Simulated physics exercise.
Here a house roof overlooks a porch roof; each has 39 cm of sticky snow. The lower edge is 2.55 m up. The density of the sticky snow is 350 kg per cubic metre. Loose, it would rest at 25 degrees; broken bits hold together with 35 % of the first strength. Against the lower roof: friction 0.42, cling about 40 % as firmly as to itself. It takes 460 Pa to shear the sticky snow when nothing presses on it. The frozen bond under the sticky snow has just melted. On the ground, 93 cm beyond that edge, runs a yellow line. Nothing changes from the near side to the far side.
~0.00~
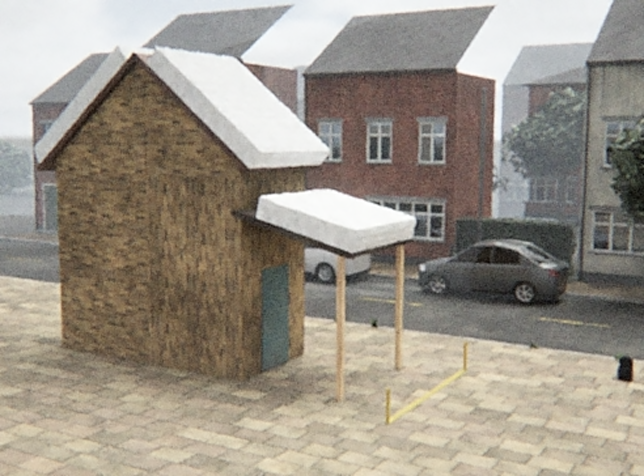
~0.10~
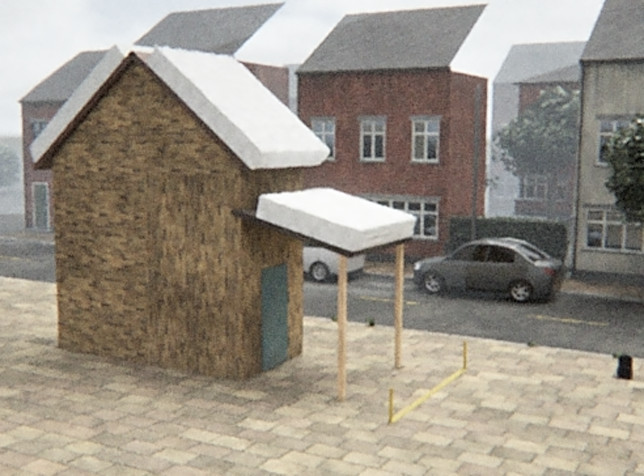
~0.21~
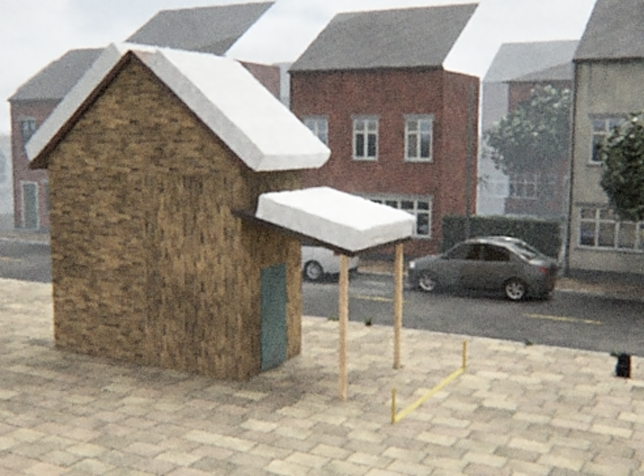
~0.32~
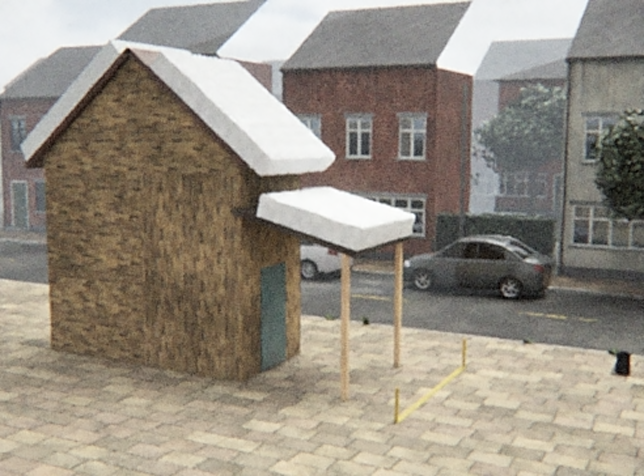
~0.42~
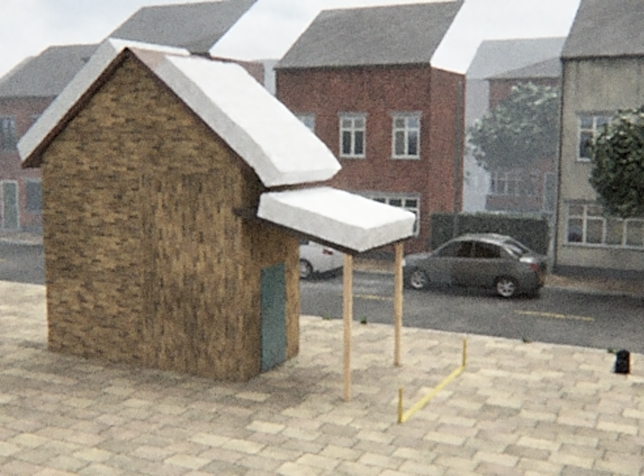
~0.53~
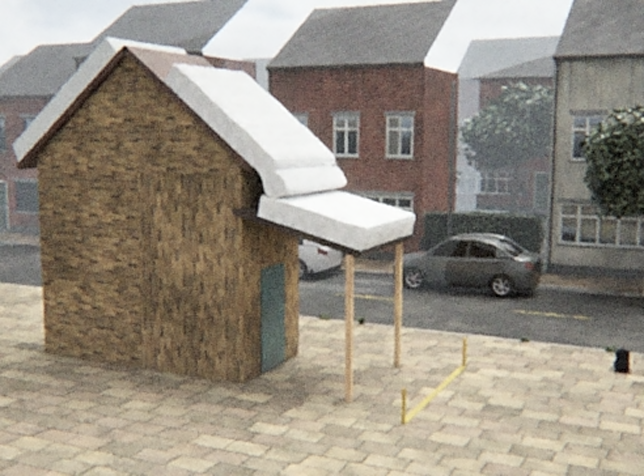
A small brick house stood by a street with snow on both roofs, and the thick upper slab slowly slid down to the right, cracking as its lower part pushed over the porch roof's snow.
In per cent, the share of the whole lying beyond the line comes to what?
Expect roughly 50 %.
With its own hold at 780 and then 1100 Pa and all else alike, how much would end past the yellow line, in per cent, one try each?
In turn about 40 %, 25 %.
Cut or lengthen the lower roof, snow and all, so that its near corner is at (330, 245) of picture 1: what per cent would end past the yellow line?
Then about 55 %.
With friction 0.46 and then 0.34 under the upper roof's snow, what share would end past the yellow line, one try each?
In turn about 35 %, 40 %.
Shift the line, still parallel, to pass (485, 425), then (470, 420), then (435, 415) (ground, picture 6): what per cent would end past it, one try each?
In turn about 25 %, 35 %, 45 %.
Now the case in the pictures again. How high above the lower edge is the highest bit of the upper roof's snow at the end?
About 0.8 m.
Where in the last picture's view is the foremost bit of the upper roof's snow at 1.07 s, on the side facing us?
Near (360, 216).
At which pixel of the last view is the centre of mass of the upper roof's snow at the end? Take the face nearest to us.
Around (438, 349).
After 1.07 s, none is below the lower edge and 0 % is past the line.
After 1.71 s, 33 % is below the lower edge and 21 % is past the line.
After 2.36 s, 62 % is below the lower edge and 50 % is past the line.
After 3.00 s, 65 % is below the lower edge and 50 % is past the line.
After 3.50 s, at the end, 65 % is below the lower edge and 50 % is past the line.
